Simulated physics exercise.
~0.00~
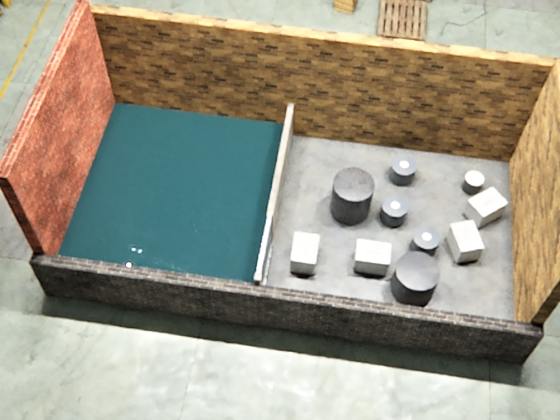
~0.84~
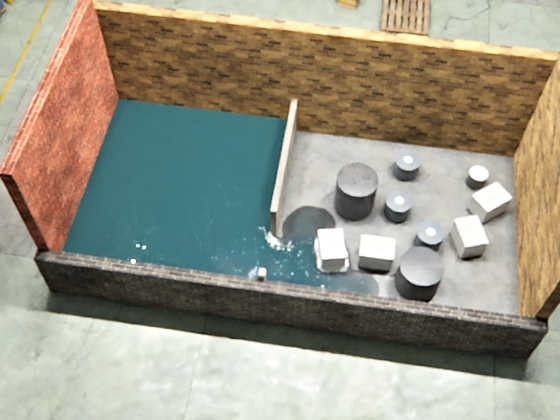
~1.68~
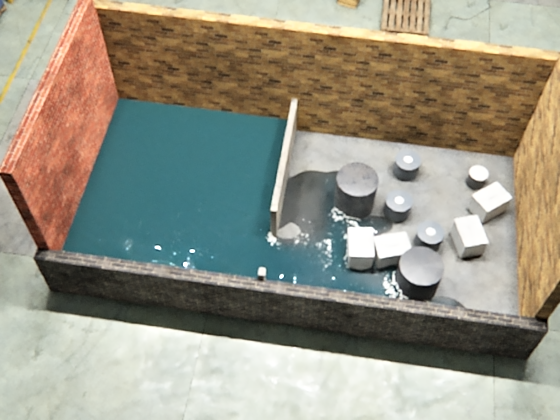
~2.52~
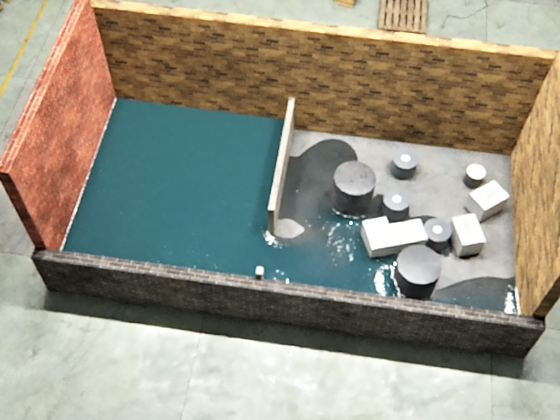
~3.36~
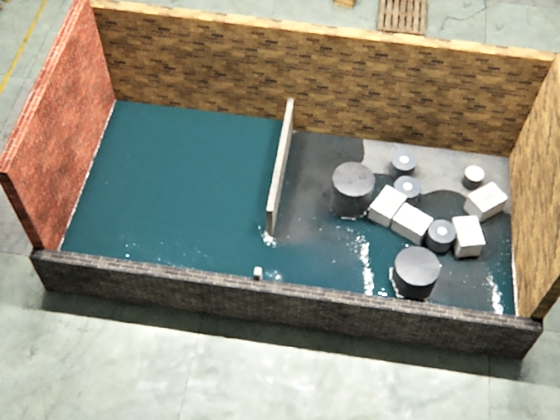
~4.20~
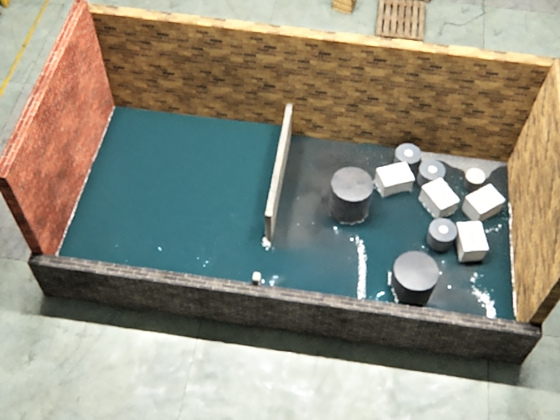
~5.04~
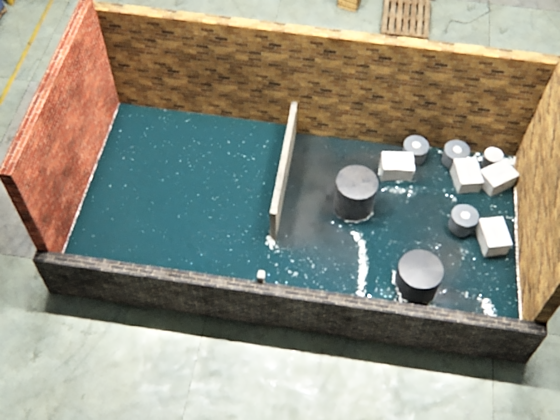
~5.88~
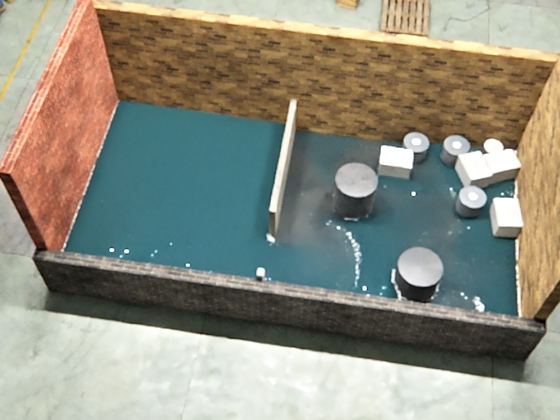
A roofless, two-room enclosure with brick-patterned walls, reddish on the left and tan at the back, is seen from high above on a concrete floor. Deep teal water fills the left room, while white boxes and grey cylinders stand on the dry grey floor at right. The divider's near end opens, and water bursts through, pushing the nearest white boxes rightward. It spreads across the floor, carrying boxes and small cylinders toward the back and right. Finally, water covers the right room, with most small items gathered near the far right corner and two large dark cylinders still standing apart.
